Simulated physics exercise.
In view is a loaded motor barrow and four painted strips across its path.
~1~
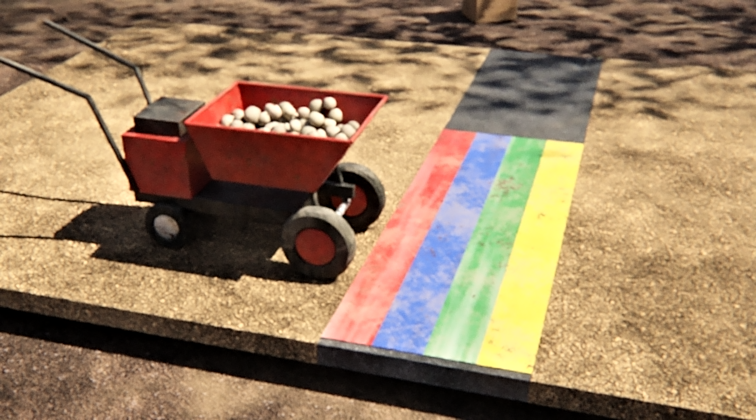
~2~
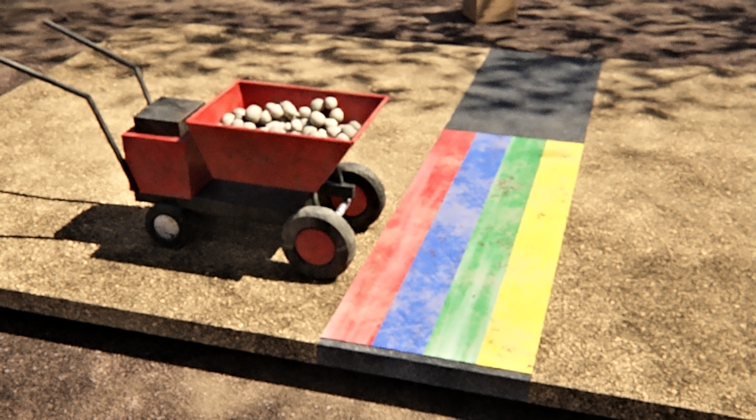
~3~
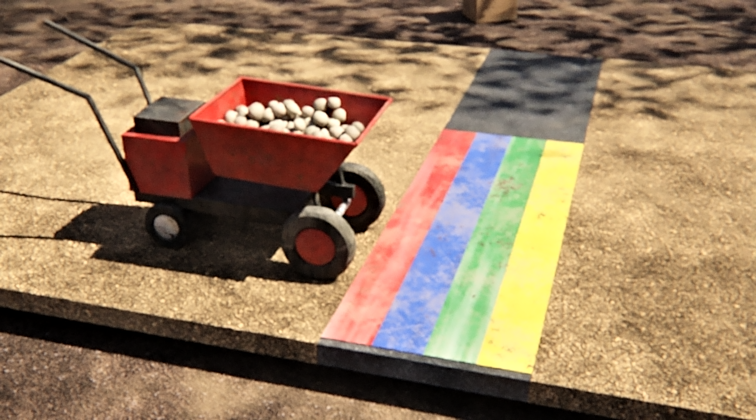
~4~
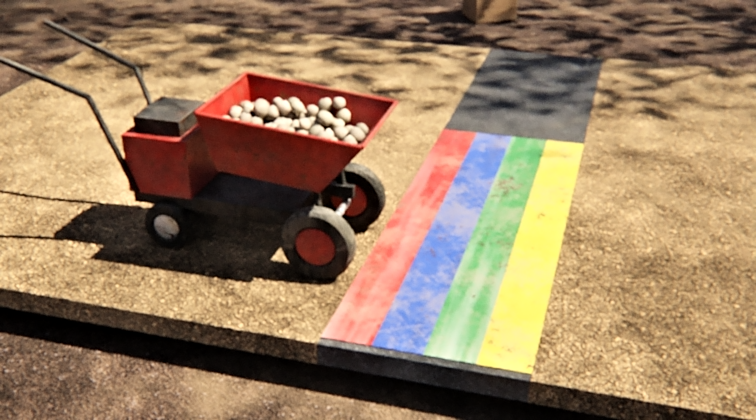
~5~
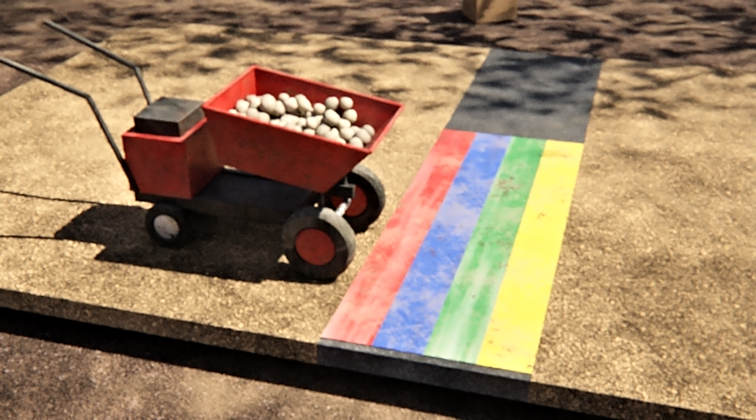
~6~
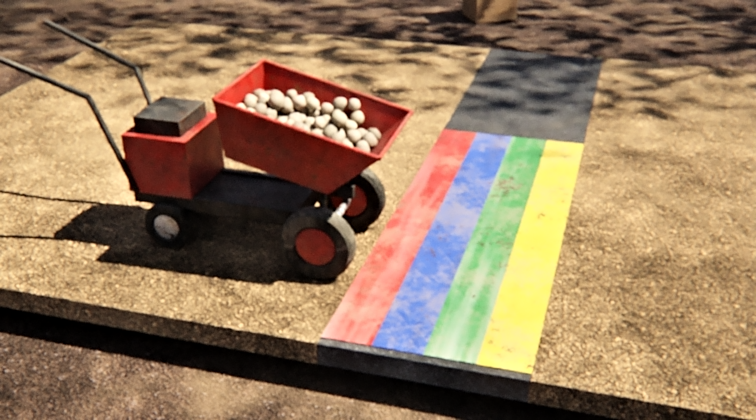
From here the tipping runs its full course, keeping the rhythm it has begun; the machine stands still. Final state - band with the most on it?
Green band.
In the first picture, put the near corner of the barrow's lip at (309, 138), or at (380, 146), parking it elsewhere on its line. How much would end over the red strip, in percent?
Position 1 near 0 %, position 2 near 0 %.
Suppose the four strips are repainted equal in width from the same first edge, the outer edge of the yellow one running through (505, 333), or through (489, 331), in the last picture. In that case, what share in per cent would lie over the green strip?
Shares in turn: 30 %; 20 %.
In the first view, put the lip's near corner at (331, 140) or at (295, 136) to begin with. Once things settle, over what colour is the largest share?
The green one at the first place, then the blue strip at the second.
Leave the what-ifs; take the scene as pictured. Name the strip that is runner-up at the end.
In second place: The strip in yellow.
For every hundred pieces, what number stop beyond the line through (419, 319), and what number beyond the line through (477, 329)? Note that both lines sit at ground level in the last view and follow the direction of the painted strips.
About 90 percent, then about 50 percent.
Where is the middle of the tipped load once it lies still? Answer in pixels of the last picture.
Around (502, 267).
Shortly afterwards, skip tipped steeply; the whole lot in the skip.
Next, skip tipped right over; all but a few in the skip; only a few over the blue strip; a little over the green strip; only a few falling.
Some moments later, skip tipped right over; near a quarter in the skip; a little over the blue strip; near a third over the green strip; near a quarter over the yellow strip; a little off the paint.
In the end, skip tipped right over; a little in the skip; none at all over the red strip; a little over the blue strip; near a third over the green strip; near a quarter over the yellow strip; near a quarter off the paint.
